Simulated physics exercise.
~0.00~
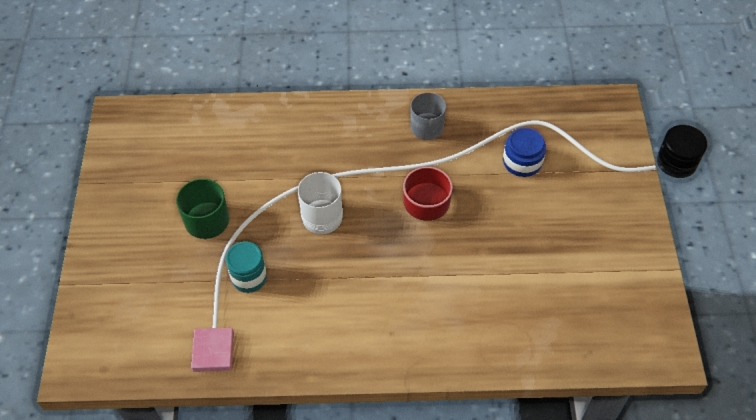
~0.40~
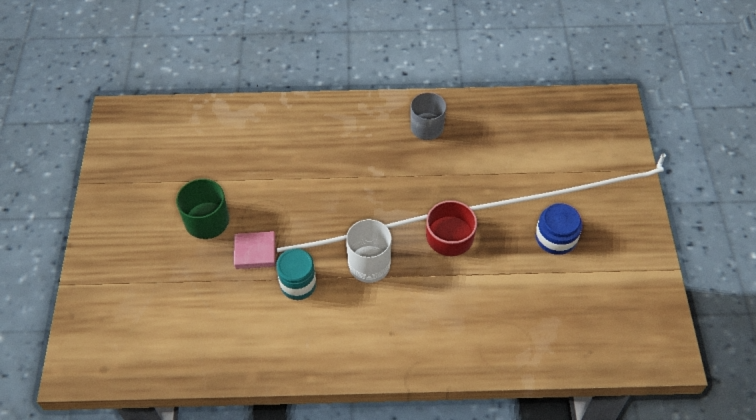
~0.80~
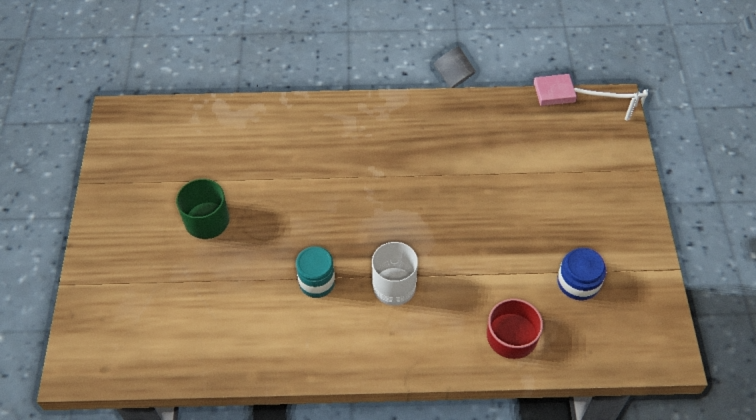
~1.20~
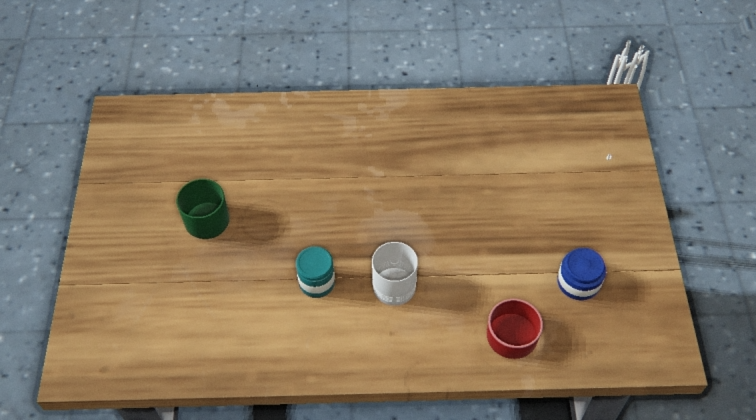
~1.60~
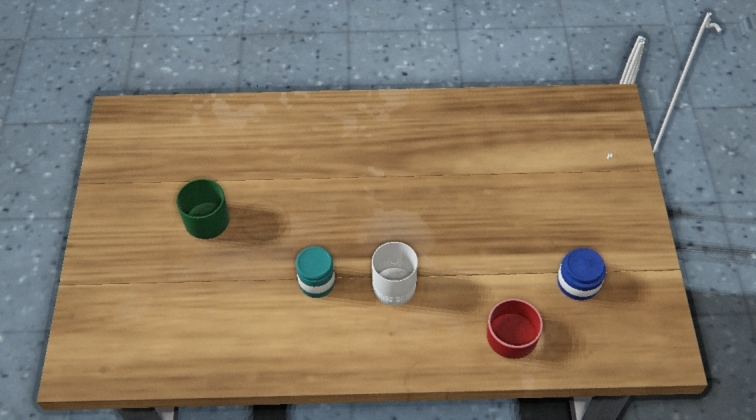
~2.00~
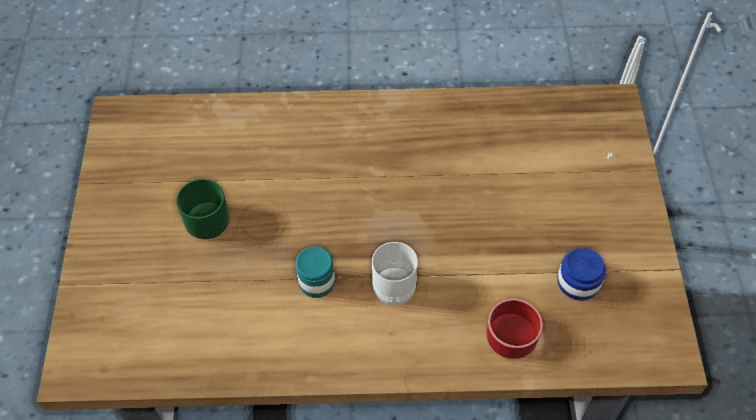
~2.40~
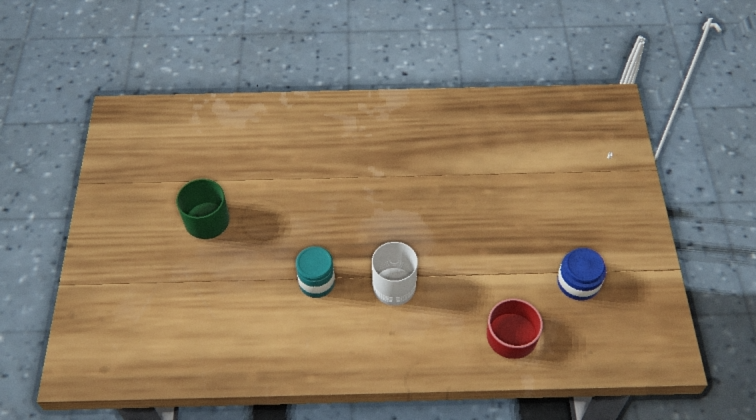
A falling black speaker drags the wired pink block across the table and off the edge.
